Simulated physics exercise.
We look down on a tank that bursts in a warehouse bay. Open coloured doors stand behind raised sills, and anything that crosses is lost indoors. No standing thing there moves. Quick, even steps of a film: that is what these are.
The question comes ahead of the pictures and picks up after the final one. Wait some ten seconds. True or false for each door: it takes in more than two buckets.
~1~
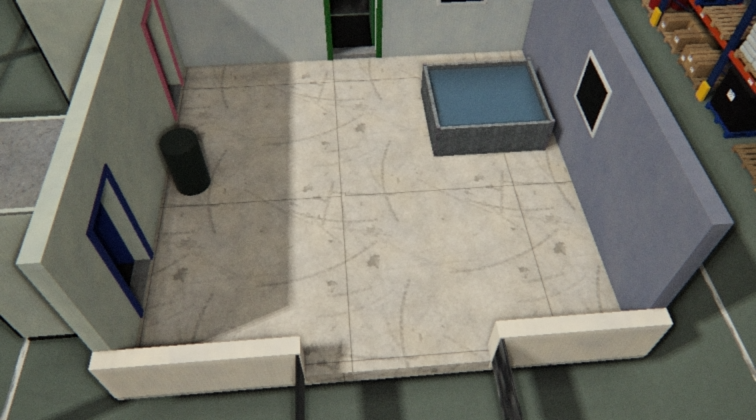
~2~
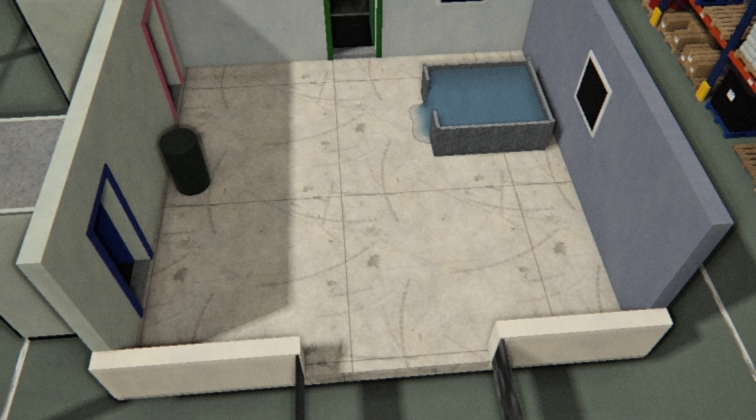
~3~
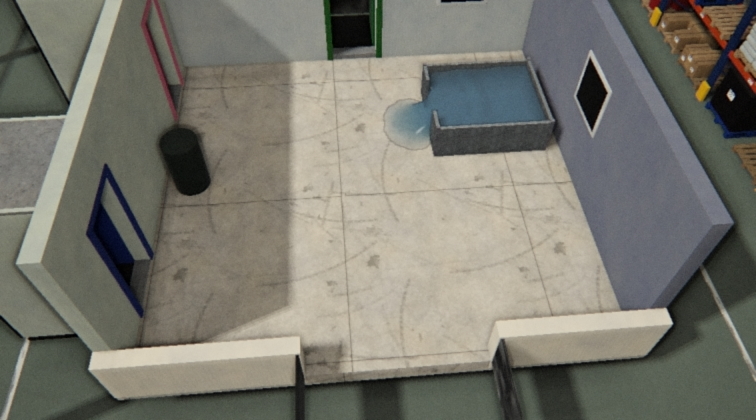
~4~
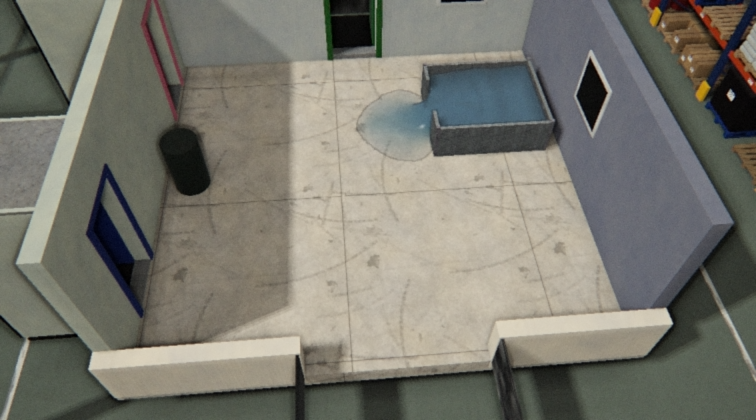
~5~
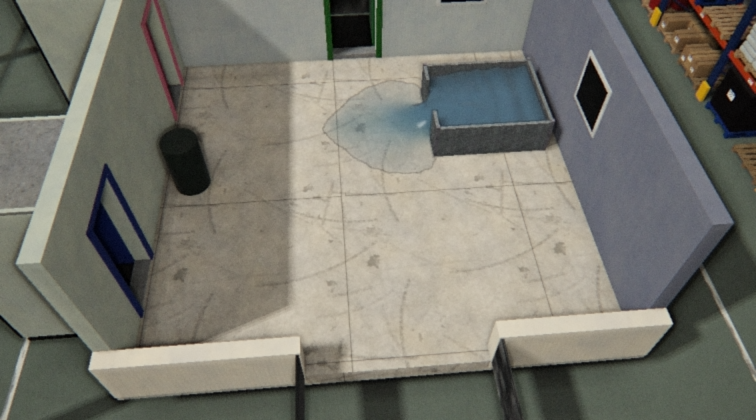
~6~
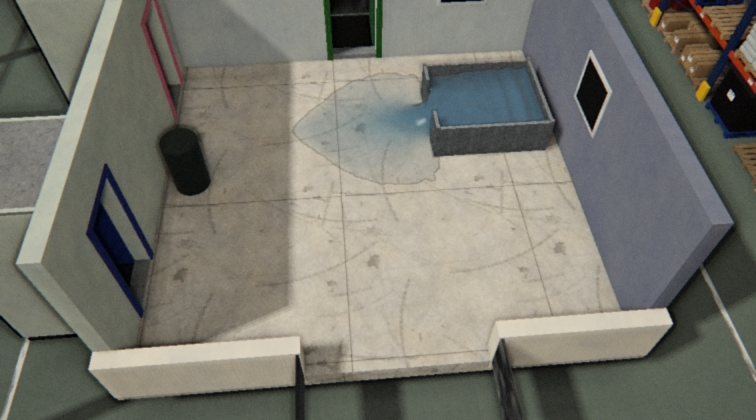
For the green door, false; for the pink door, true; for the blue door, true.
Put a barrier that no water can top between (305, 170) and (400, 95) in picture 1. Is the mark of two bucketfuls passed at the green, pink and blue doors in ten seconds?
Going through them in order, the green door remains below the mark, the pink door remains below the mark and the blue door gets past the mark.
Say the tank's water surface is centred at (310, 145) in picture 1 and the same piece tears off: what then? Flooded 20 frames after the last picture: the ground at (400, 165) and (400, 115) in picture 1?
Bone-dry, bone-dry.
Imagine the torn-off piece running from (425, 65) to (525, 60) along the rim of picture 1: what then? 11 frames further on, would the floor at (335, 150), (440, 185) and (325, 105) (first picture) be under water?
First kept bare, second kept bare, third soaked through.
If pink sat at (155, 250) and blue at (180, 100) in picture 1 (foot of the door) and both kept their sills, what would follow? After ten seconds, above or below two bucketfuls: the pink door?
For the pink door, the answer is that it crosses the line.
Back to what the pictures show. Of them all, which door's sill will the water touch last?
That would be the one in blue.
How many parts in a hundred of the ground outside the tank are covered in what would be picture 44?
I make it 50 per cent.
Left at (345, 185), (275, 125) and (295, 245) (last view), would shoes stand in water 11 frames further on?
First spot inundated, second inundated, third inundated.
A moment on, water covers 30 % of the floor; the green door wet at the sill, nothing in, the pink door not reached, the blue door not reached.
Next, water covers 45 % of the floor; the green door wet at the sill, nothing in, the pink door under two buckets in, the blue door not reached.
Then, water covers 50 % of the floor; the green door wet at the sill, nothing in, the pink door over two buckets in, the blue door under two buckets in.
Later, water covers 50 % of the floor; the green door wet at the sill, nothing in, the pink door far over two buckets in, the blue door over two buckets in.
In the end, water covers 75 % of the floor; the green door wet at the sill, nothing in, the pink door far over two buckets in, the blue door over two buckets in.
